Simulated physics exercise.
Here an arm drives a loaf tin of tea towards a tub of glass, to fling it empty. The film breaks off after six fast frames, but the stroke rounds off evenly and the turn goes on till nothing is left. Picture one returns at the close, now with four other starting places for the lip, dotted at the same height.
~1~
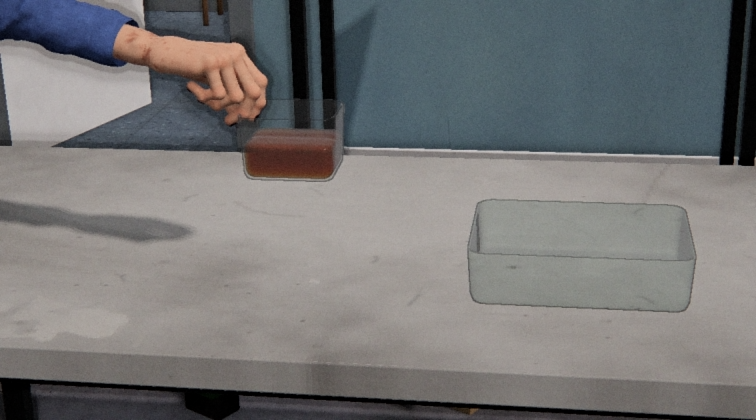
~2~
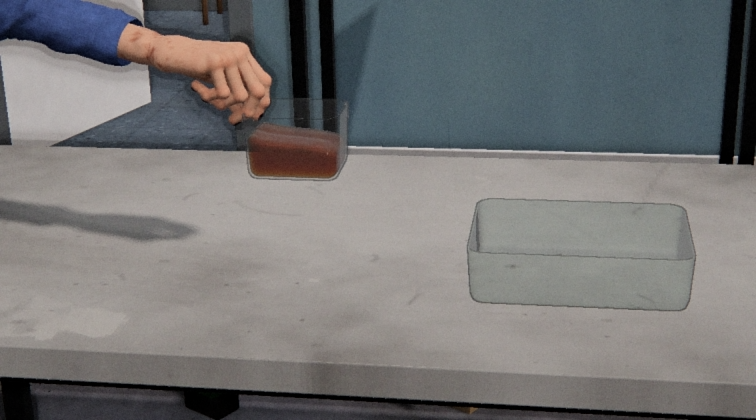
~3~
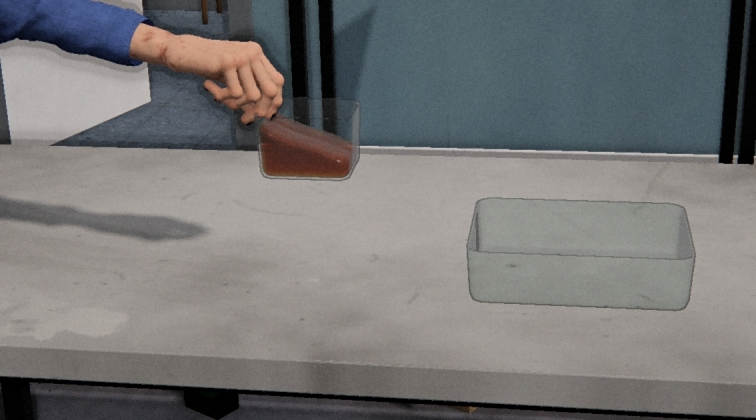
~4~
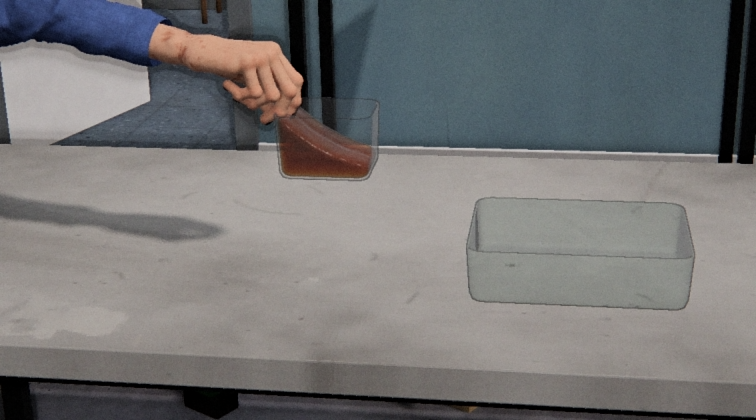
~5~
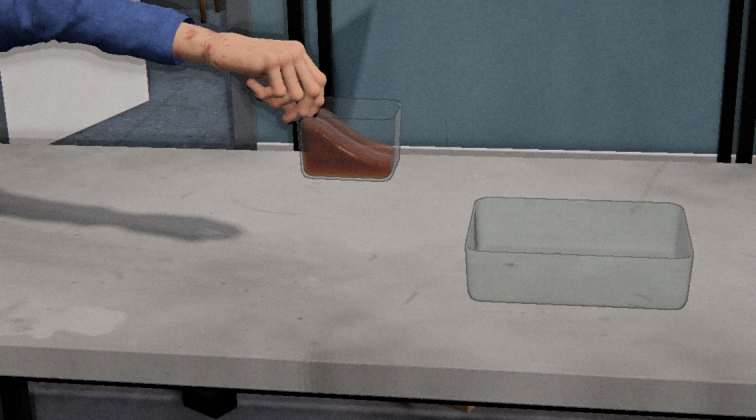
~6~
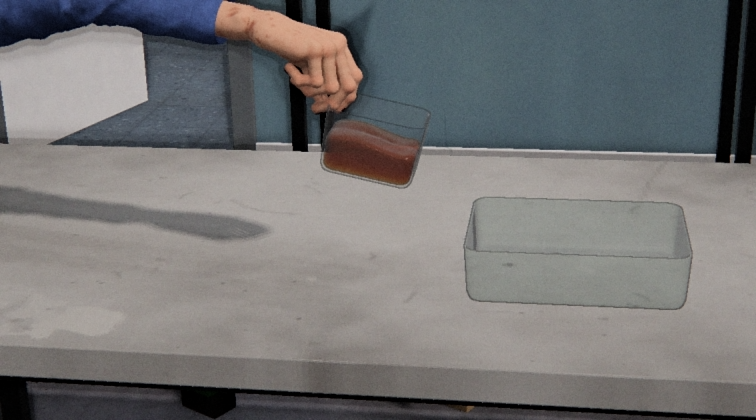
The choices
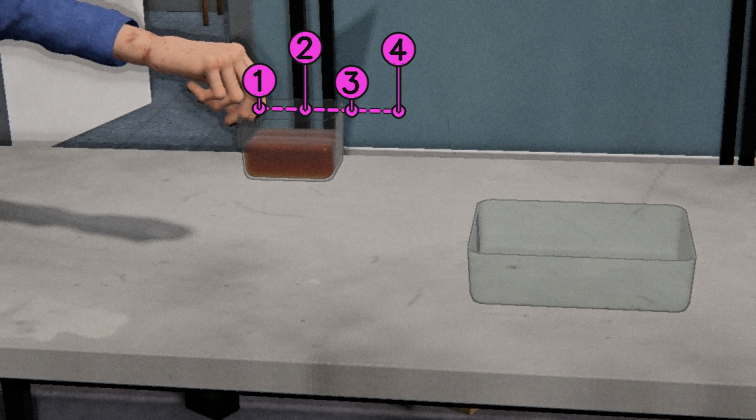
A clear container of reddish-brown tea slides right along a grey table, its liquid sloshing, then tilts rightward beneath a hand.
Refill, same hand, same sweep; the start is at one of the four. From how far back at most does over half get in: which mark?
2 will do.
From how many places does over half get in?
Three.
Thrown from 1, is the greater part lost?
Yes.
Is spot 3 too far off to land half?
No, that is safe.
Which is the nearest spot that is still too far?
1 it is.
In magenta, 1 at (259, 108); 2 at (305, 109); 3 at (351, 110); 4 at (398, 111).
With 1, about 27 % lands in the tub, 67 % falls short and 5 % goes beside or beyond.
With 2, about 65 % lands in the tub, 26 % falls short and 8 % goes beside or beyond.
With 3, about 84 % lands in the tub, 3 % falls short and 14 % goes beside or beyond.
With 4, about 86 % lands in the tub, 4 % falls short and 10 % goes beside or beyond.
